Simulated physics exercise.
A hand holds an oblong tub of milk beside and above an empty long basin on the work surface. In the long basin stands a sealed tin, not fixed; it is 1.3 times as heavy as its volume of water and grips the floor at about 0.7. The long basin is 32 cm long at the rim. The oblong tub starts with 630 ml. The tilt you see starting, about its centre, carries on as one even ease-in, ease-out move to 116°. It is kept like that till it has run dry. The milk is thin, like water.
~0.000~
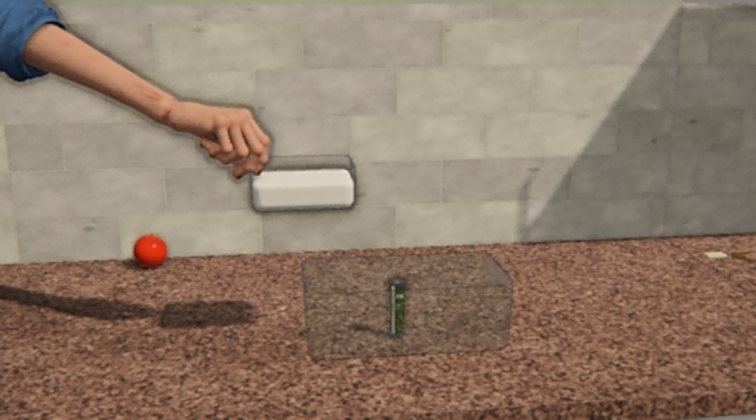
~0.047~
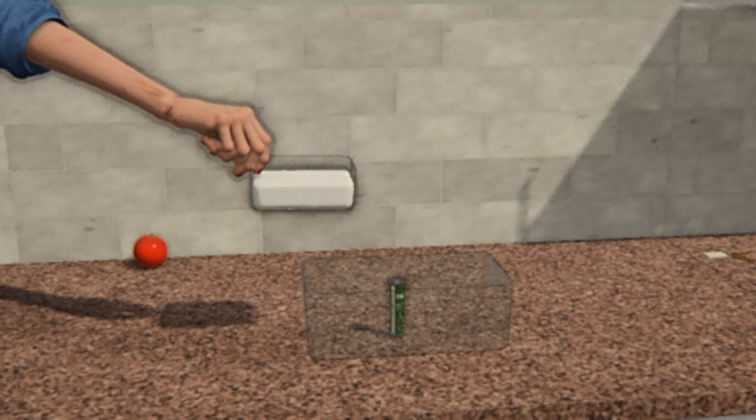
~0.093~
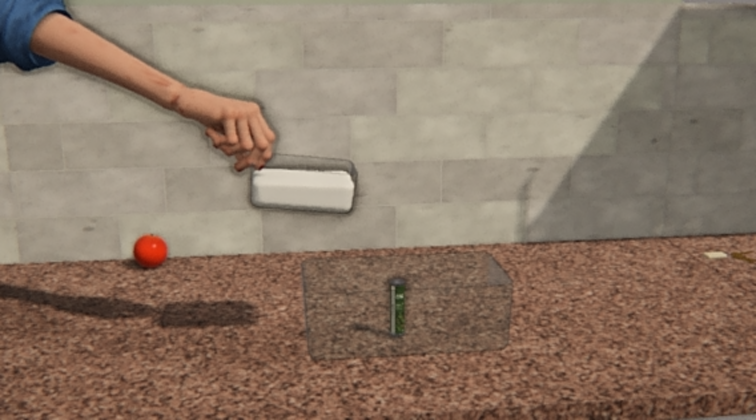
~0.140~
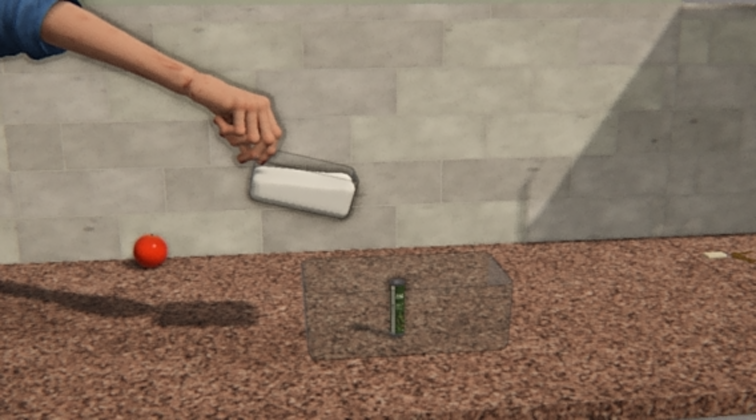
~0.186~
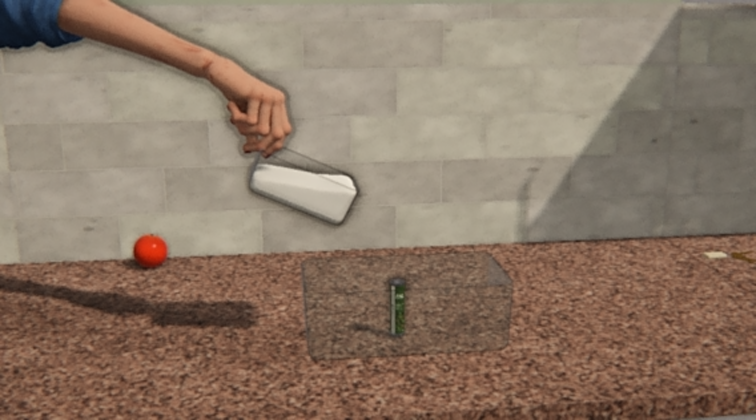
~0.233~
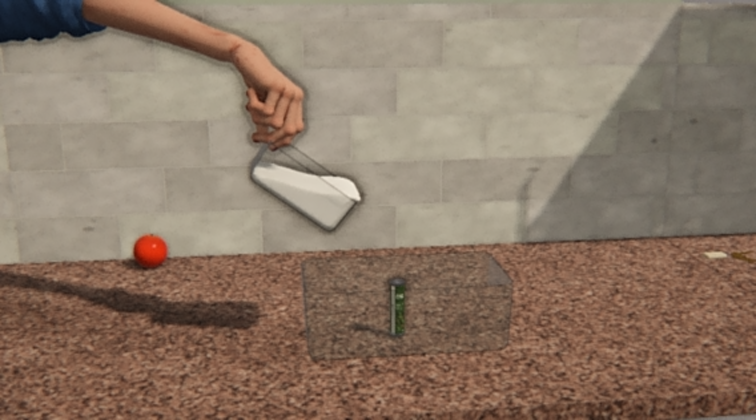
A hand held a small clear tub of white milk above and to the left of a long see-through basin with a little green tin inside, then steadily tilted the tub down toward the right.
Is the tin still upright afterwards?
The tin topples.
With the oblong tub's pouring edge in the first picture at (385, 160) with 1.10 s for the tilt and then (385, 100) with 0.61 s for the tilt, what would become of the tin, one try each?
First it remains upright; then it remains upright.
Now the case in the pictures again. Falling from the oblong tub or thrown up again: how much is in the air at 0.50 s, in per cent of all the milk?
Some 38 per cent.
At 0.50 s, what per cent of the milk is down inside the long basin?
Near 54 in a hundred.
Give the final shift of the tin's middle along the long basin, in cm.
Some 8.5 cm.
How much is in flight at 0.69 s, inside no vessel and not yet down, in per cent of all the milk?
About 4 per cent.
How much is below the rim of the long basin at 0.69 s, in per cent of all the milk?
Some 96 per cent.
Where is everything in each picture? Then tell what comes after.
The first picture shows tilt 0°; pouring edge (353, 163); surface from (253, 179) to (351, 176); the long basin's rim runs from (303, 277) to (501, 268); the tin's top is at (397, 284).
The second picture shows tilt 2°; pouring edge (353, 164); surface from (253, 178) to (351, 176).
The third picture shows tilt 7°; pouring edge (354, 169); surface from (253, 176) to (351, 178).
The fourth picture shows tilt 14°; pouring edge (356, 176); surface from (253, 174) to (352, 180).
The fifth picture shows tilt 25°; pouring edge (356, 185); surface from (253, 171) to (354, 183).
The sixth picture shows tilt 37°; pouring edge (354, 196); surface from (253, 166) to (346, 184); 3 per cent is over the edge.
By 0.50 s the tilt is 106° and 7 per cent is still to pour; the tin stands where it began.
By 0.69 s the tilt is 116° and 0 per cent is still to pour; the tin leans 24°.
By 0.89 s the tilt is 116° and 0 per cent is still to pour; the tin lies on its side.
By 1.11 s the tilt is 116° and 0 per cent is still to pour; the tin lies on its side.
At rest the tin lies on its side.
